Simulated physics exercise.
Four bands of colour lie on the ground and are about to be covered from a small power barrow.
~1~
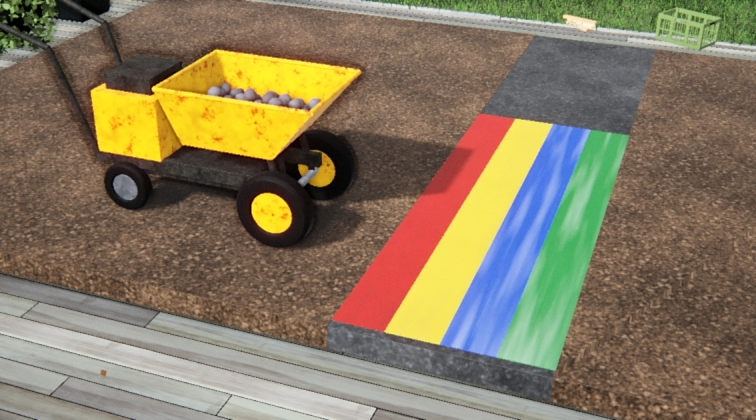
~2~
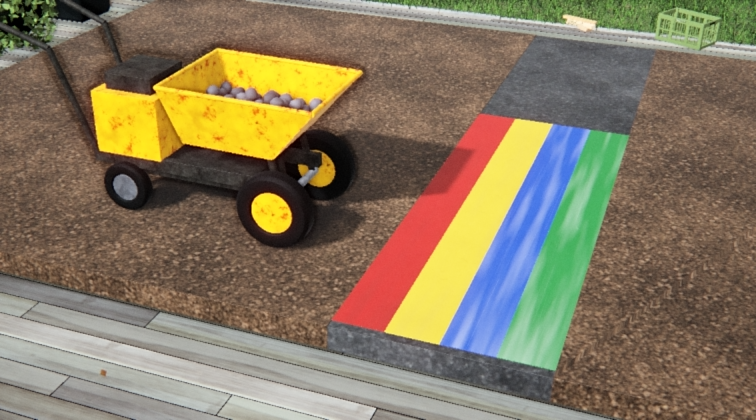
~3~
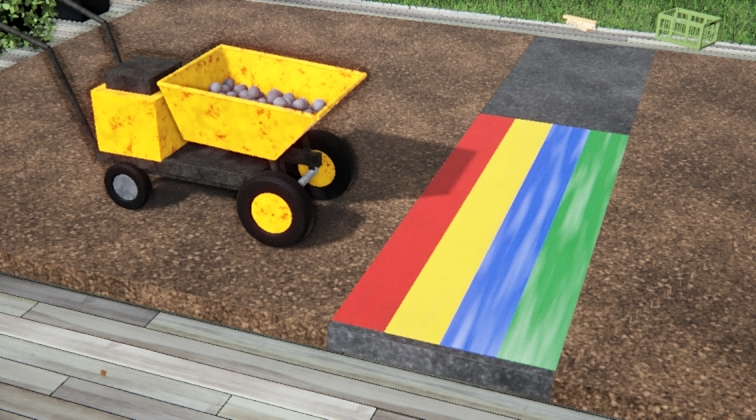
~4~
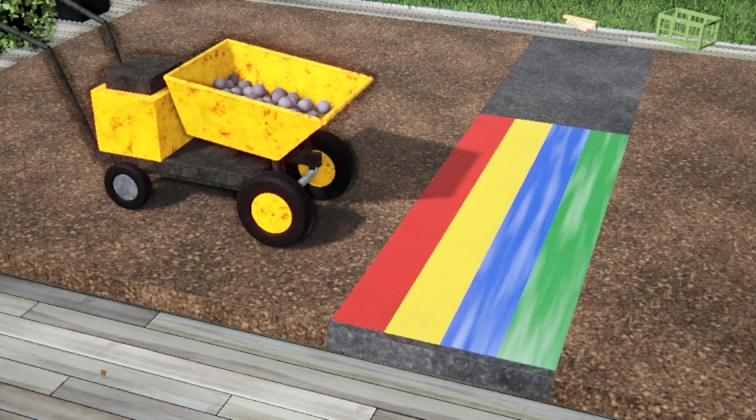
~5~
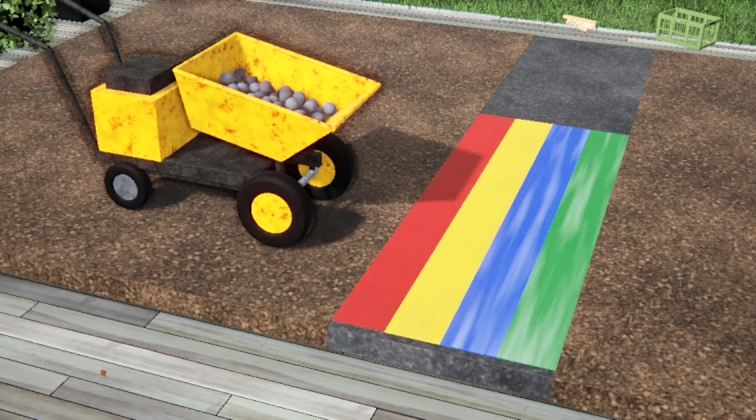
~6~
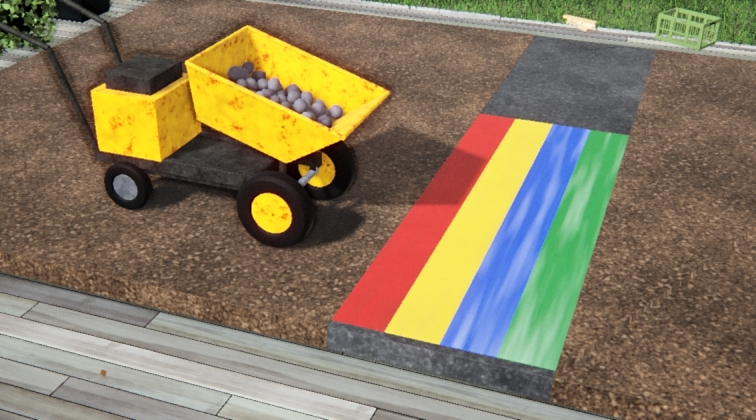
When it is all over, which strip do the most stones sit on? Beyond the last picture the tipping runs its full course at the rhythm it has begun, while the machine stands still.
On the yellow strip.
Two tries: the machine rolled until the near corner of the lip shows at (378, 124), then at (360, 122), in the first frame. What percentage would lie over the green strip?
Near 30 % and 20 %.
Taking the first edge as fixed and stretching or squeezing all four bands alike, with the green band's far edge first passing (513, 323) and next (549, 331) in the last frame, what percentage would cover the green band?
Roughly 10 per cent, then roughly 10 per cent.
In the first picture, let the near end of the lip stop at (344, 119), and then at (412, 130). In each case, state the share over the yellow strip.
First spot: 40 %, second spot: 0 %.
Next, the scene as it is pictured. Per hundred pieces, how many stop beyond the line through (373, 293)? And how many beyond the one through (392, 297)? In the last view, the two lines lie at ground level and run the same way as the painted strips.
Close to 80 and 70 per cent respectively.
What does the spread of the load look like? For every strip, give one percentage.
Shares by strip - red: 20 per cent; yellow: 40 per cent; blue: 15 per cent; green: 5 per cent.
Just after the last frame, skip tipped steeply; every one in the skip.
A moment on, skip tipped right over; roughly two thirds in the skip; roughly a quarter over the red strip; about a tenth over the yellow strip.
Further on, skip tipped right over; roughly a quarter in the skip; roughly a quarter over the red strip; roughly a third over the yellow strip; roughly a quarter over the blue strip; about a tenth over the green strip.
When it is over, skip tipped right over; roughly a quarter in the skip; roughly a quarter over the red strip; roughly a third over the yellow strip; roughly a quarter over the blue strip; about a tenth over the green strip; just a few off the paint.
